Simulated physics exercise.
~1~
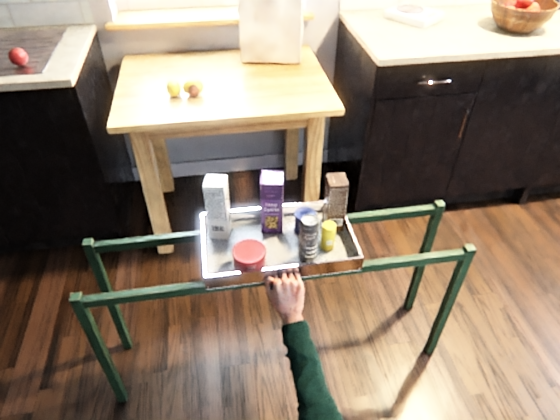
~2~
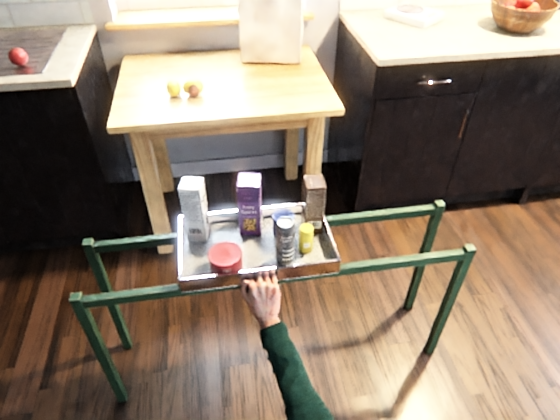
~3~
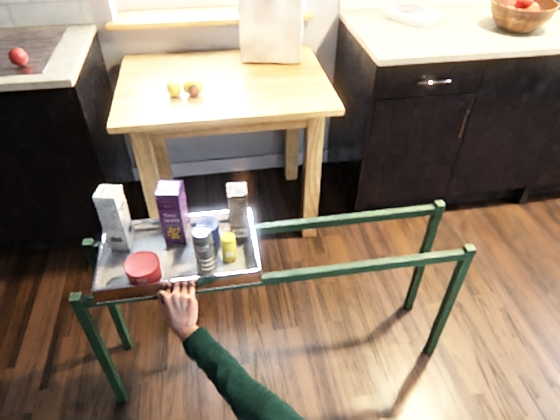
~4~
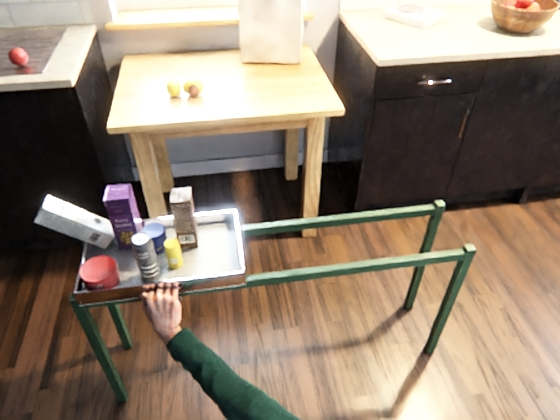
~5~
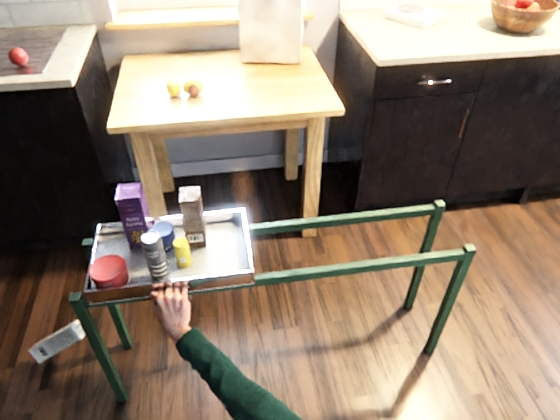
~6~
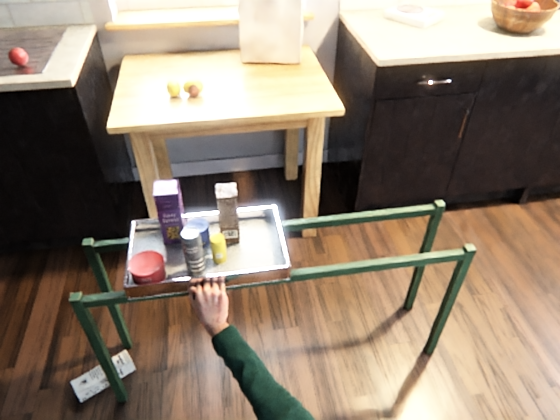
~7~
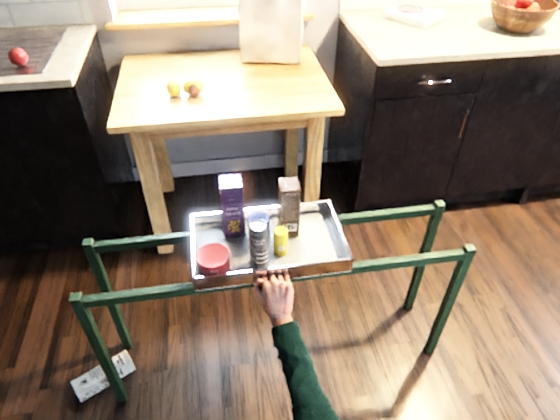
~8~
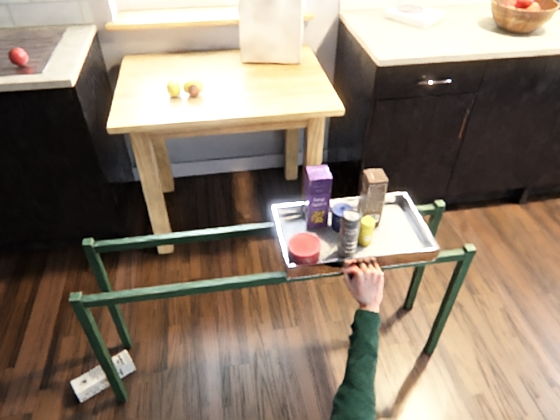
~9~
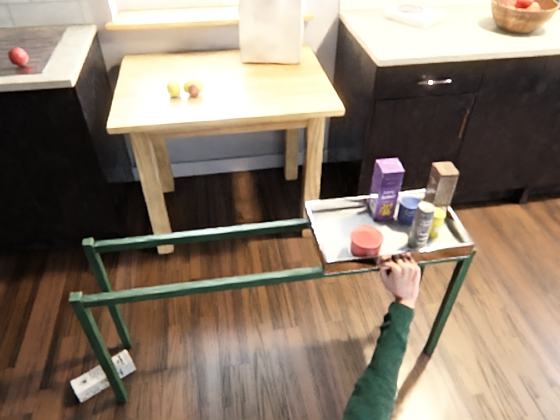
A silver tray rides on two green rails in a kitchen, seen from above and in front, with a wooden table and dark cabinets behind. It carries a white carton on the left, a purple carton, a brown carton, a red tub, a blue tin, a grey can and a yellow shaker. A green-sleeved hand slides the tray left to the end of the rails, where the white carton tips and falls to the floor. The hand then pushes the tray right to the far end. The other items stay upright aboard, while the white carton lies below on the left.
